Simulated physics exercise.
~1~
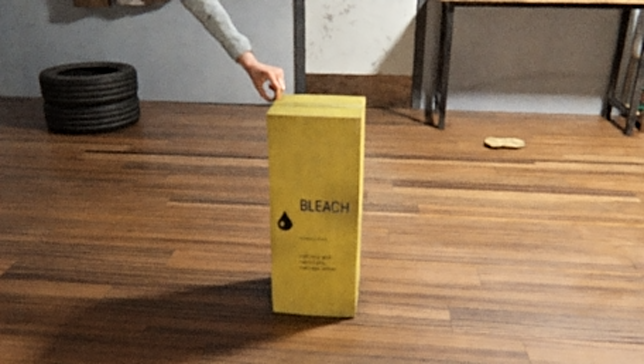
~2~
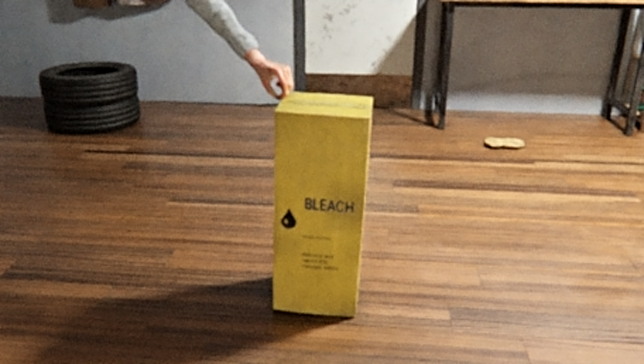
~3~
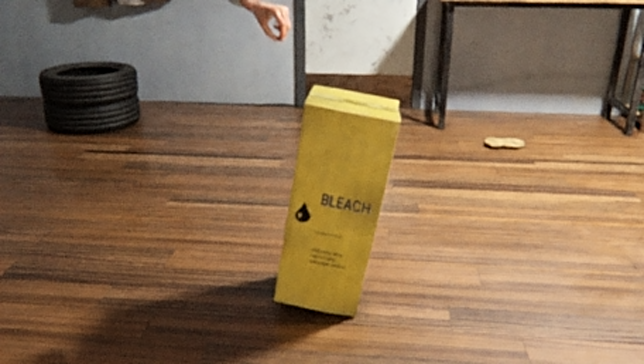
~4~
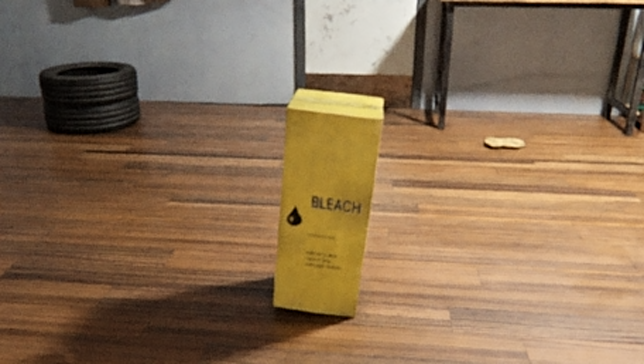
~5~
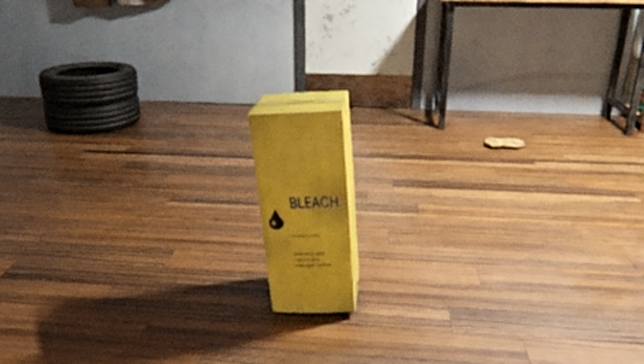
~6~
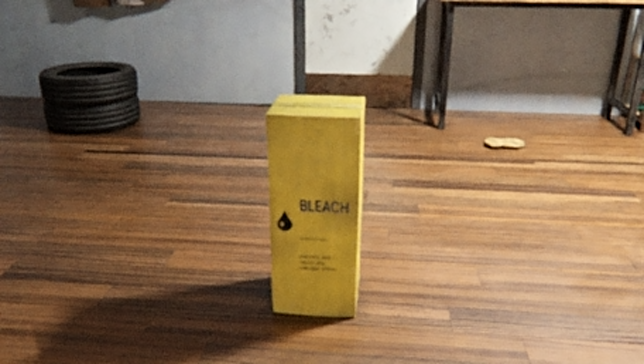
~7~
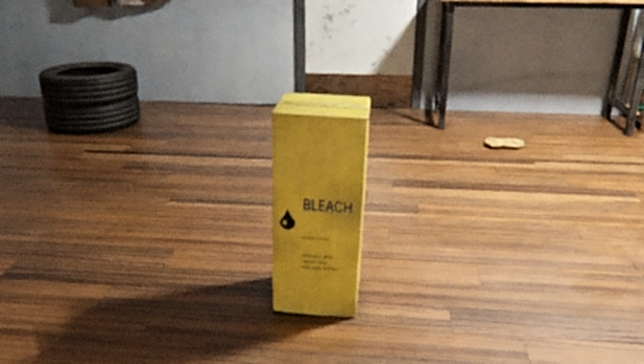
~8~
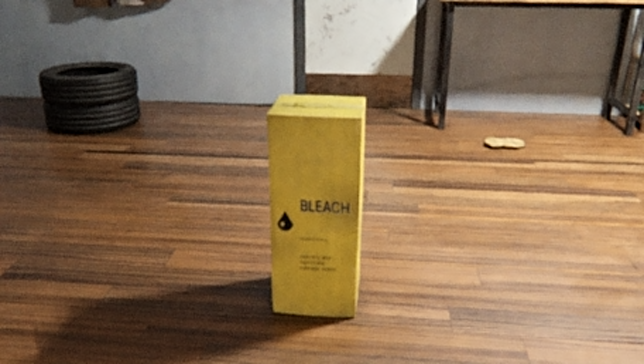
A hand pushed the top of a tall yellow bleach box, tipping it to the right, then let go and drew back. The box rocked back to the left, wobbled slightly, and settled upright on the wooden floor.
